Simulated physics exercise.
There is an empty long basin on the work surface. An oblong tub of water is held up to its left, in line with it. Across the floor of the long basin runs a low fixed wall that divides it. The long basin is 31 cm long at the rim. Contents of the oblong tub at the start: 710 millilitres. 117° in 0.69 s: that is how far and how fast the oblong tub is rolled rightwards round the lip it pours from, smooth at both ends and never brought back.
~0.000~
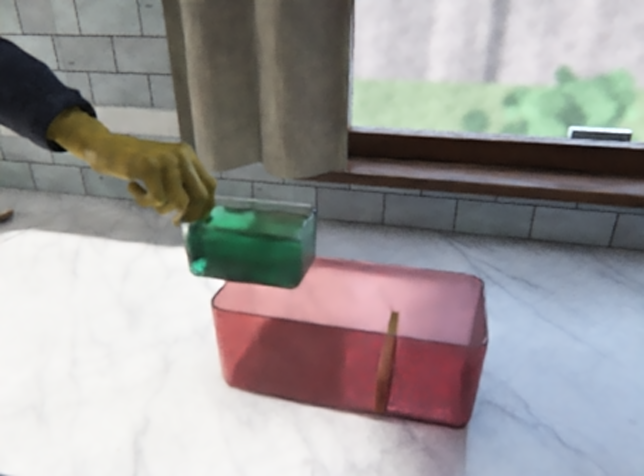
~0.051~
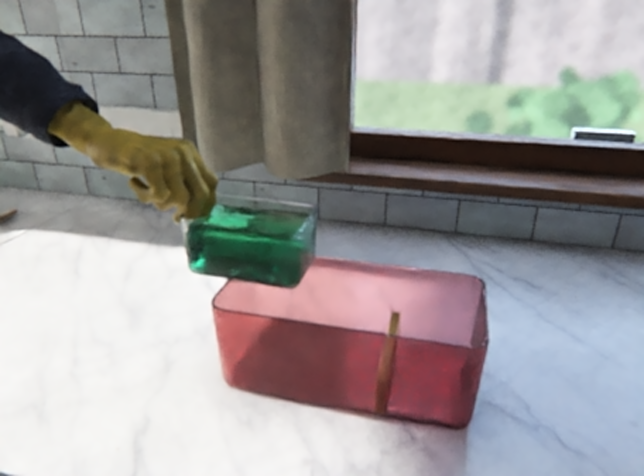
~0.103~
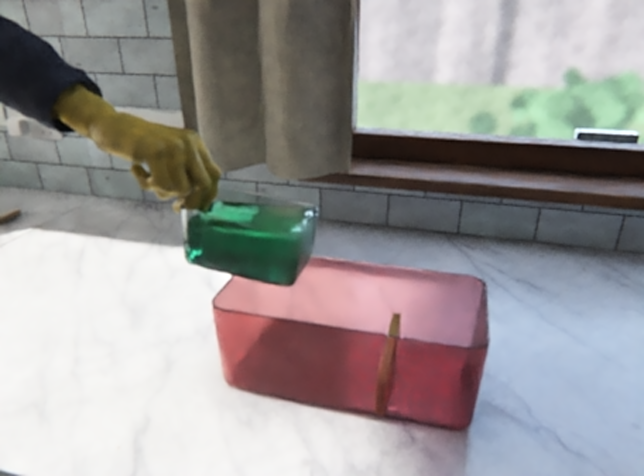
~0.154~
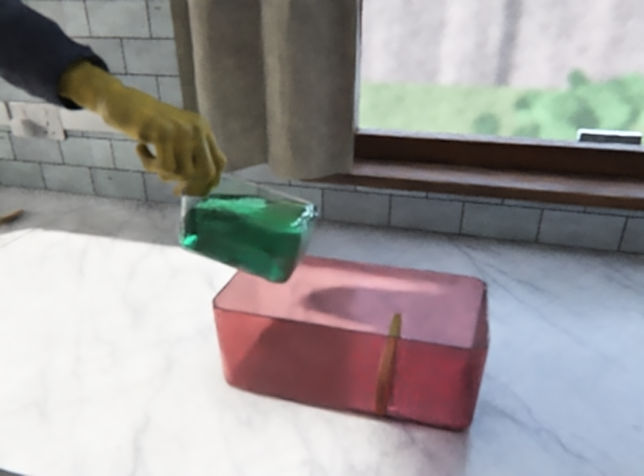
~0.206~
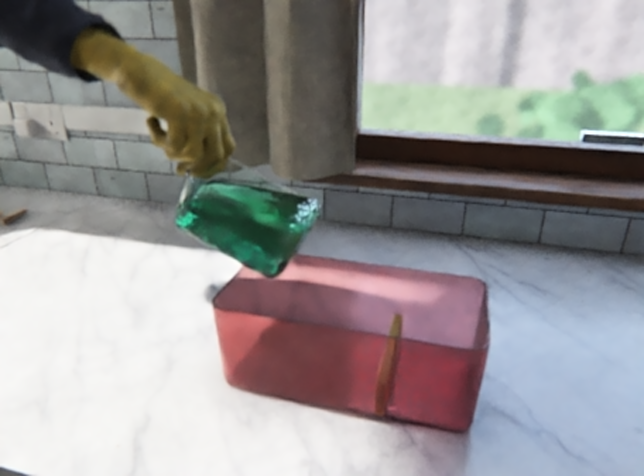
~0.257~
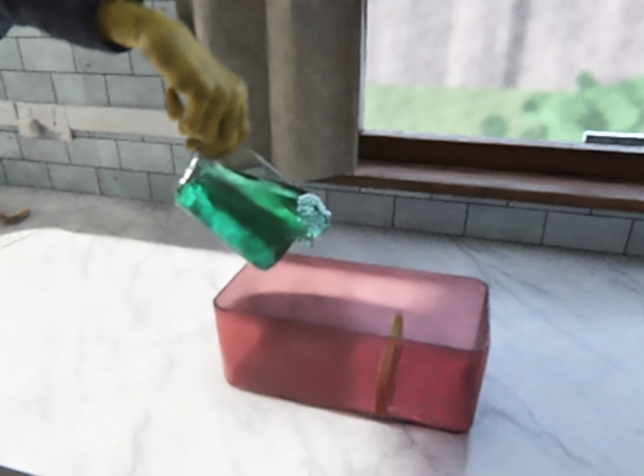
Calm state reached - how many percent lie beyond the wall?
55 percent, roughly.
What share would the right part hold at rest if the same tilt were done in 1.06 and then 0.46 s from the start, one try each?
55 then 40 %.
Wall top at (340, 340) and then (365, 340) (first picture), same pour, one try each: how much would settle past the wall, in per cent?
75 then 75 %.
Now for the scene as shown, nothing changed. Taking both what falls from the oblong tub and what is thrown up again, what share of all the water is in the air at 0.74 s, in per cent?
Near 18 in a hundred.
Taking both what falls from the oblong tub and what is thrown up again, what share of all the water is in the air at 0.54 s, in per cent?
Around 50 in a hundred.
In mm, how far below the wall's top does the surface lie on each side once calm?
The left comes to roughly 38 mm and the right to roughly 18 mm.
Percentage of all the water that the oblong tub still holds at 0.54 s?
Some 20 per cent.
Then, 0.54 s in, the tilt is 103° and 21 per cent is still to pour, 16 is left of the wall and 13 right of it.
Then, 0.74 s in, the tilt is 117° and 0 per cent is still to pour, 21 is left of the wall and 61 right of it.
Then, 0.96 s in, the tilt is 117° and 0 per cent is still to pour, 35 is left of the wall and 56 right of it.
Then, 1.19 s in, the tilt is 117° and 0 per cent is still to pour, 38 is left of the wall and 55 right of it.
Finally, 38 per cent lies left of the wall, 55 right of it and 7 outside.
